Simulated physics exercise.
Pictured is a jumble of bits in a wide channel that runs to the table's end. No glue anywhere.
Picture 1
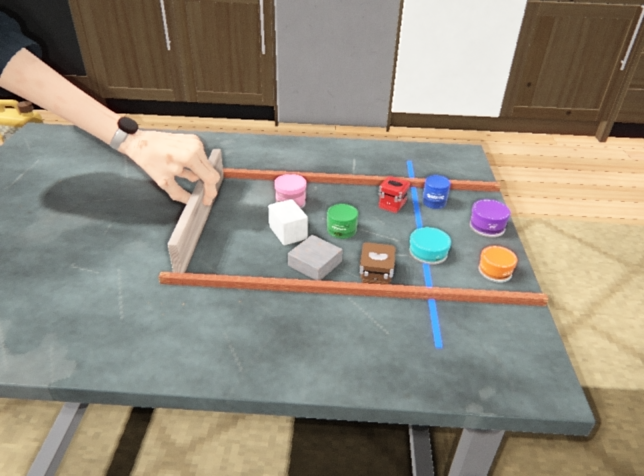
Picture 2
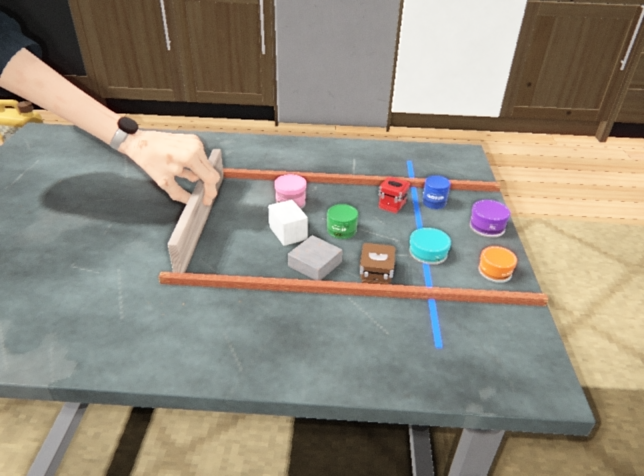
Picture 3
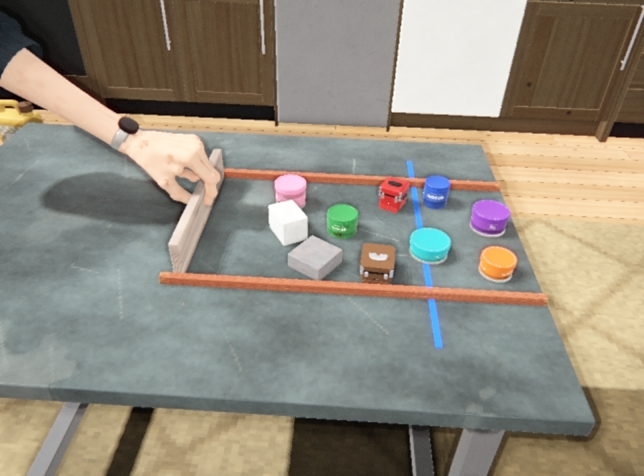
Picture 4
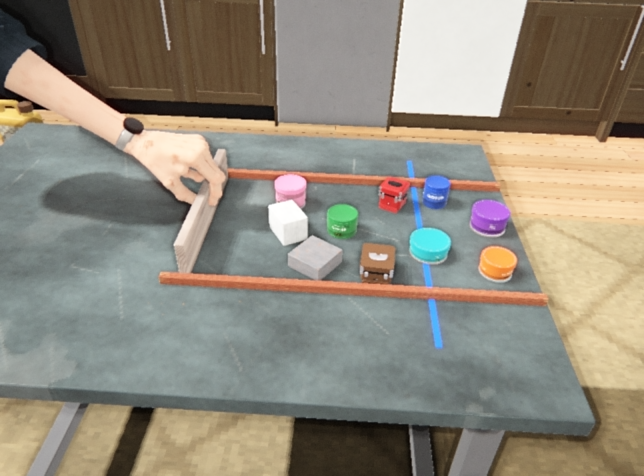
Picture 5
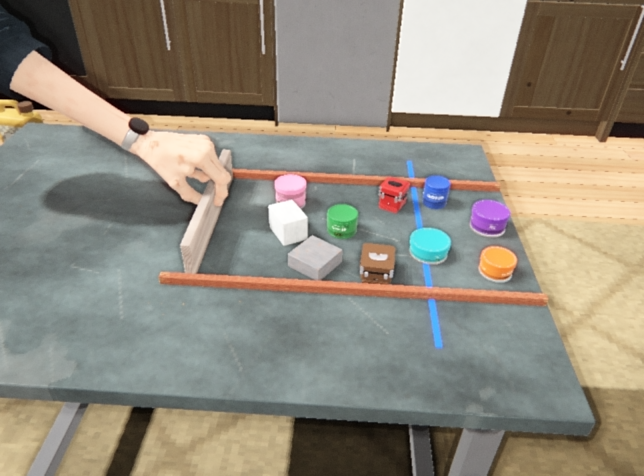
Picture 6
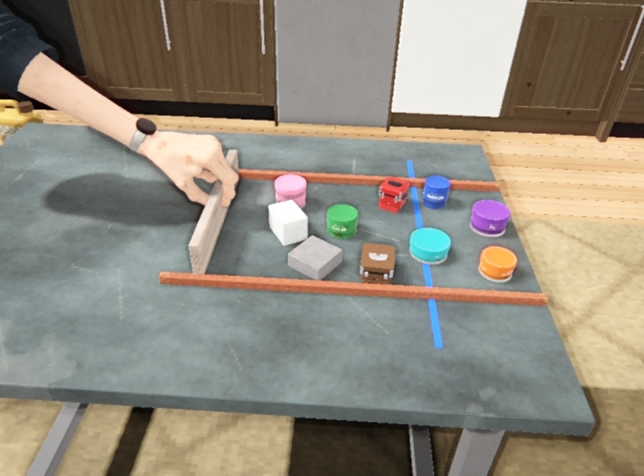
A dark table in a room with wooden cabinets is seen from above one long side, at a fixed angle. Between two reddish rails sit pink, green, blue, turquoise, purple and orange pots, a white cube, a grey block, and red and brown cases, with blue tape crossing toward the right. A hand at left holds a pale upright board still, then slides it slightly right, touching none of the objects.
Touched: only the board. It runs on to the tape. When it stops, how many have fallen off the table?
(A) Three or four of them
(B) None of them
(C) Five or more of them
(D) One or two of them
B.
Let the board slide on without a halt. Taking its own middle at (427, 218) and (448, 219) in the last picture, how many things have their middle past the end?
Place by place: 0, then 1.
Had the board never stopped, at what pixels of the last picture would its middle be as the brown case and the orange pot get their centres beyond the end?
Approx. (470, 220) for the first, approx. (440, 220) for the second.
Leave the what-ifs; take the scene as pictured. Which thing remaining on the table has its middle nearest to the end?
That would be the orange pot, which ends nearest.
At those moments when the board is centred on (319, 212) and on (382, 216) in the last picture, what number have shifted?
Counts: 5 and 8.
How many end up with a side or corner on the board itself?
3 of them.
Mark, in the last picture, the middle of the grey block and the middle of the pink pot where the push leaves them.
Grey block: About (452, 264); pink pot: About (434, 205).
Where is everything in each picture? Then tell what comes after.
In the first picture, purple pot (489, 218); orange pot (497, 264); blue tub (436, 192); board (200, 206); tape (421, 233).
In the second picture, orange pot (497, 264); pink pot (291, 193).
In the third picture, blue tub (436, 192); turquoise pot (429, 246).
In the fourth picture, purple pot (489, 218); green tub (342, 222).
In the fifth picture, orange pot (497, 264); red case (394, 194).
In the sixth picture, purple pot (489, 218); orange pot (497, 264); blue tub (436, 192); board (218, 207); tape (421, 233).
Soon after, none off yet; purple pot at rest near (489, 218); orange pot at rest near (497, 264); blue tub at rest near (436, 192).
In the end, the number that fall off is zero.
